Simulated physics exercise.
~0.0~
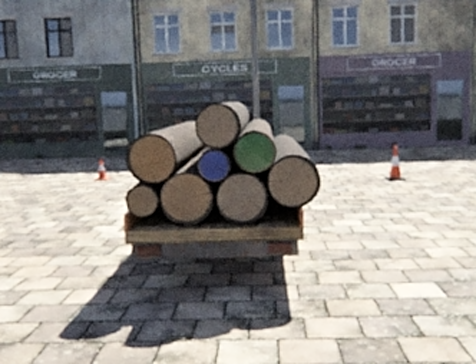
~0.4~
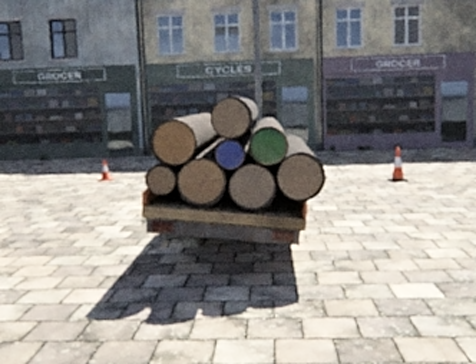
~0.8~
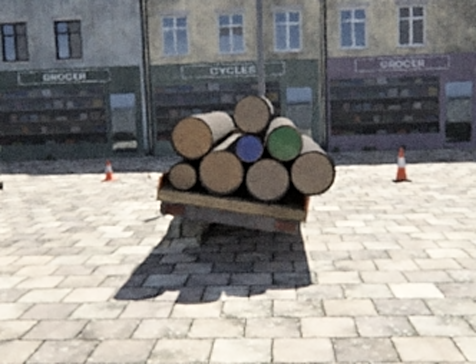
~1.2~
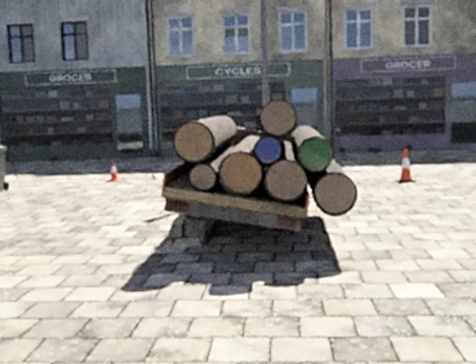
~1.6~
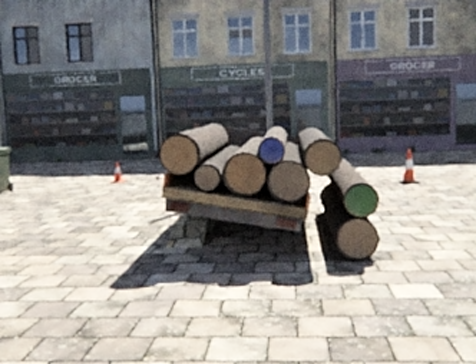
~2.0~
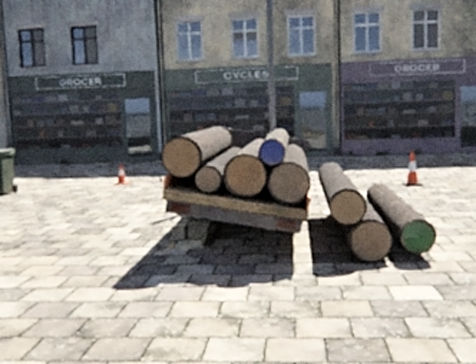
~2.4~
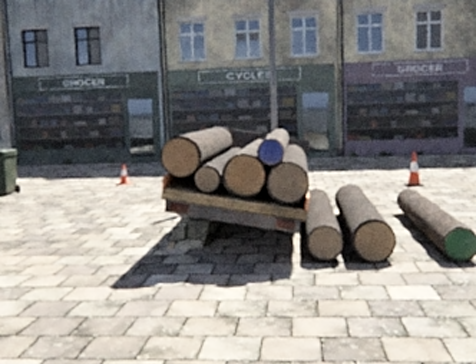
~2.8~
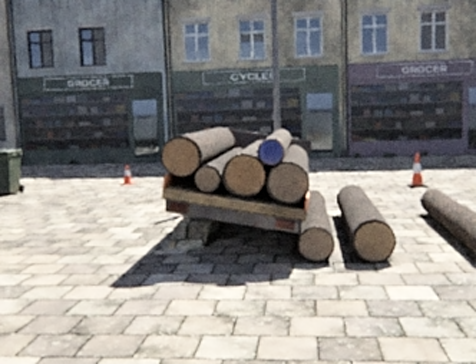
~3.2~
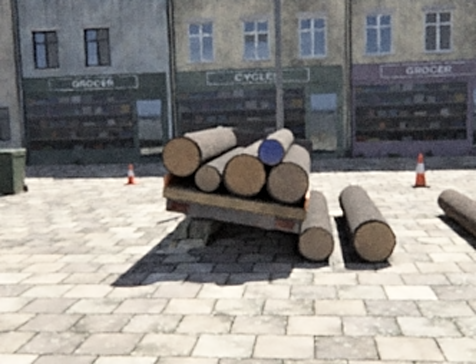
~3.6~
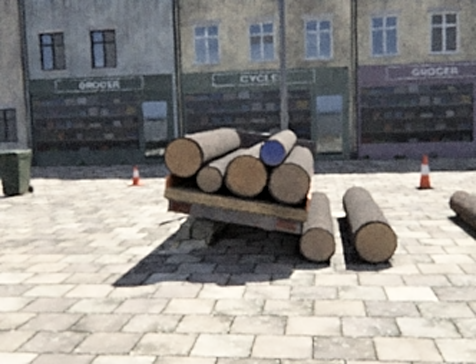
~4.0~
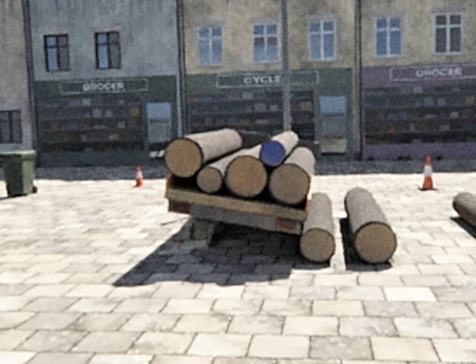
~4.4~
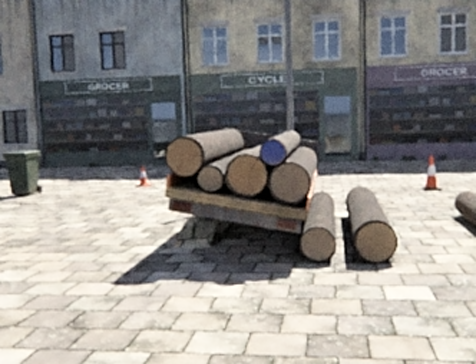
A stack of logs on a low trailer tilted to the right and three rolled off that side onto the paving, the green-ended one rolling farthest, out of view, while the blue-ended log stayed on top of the remaining pile.
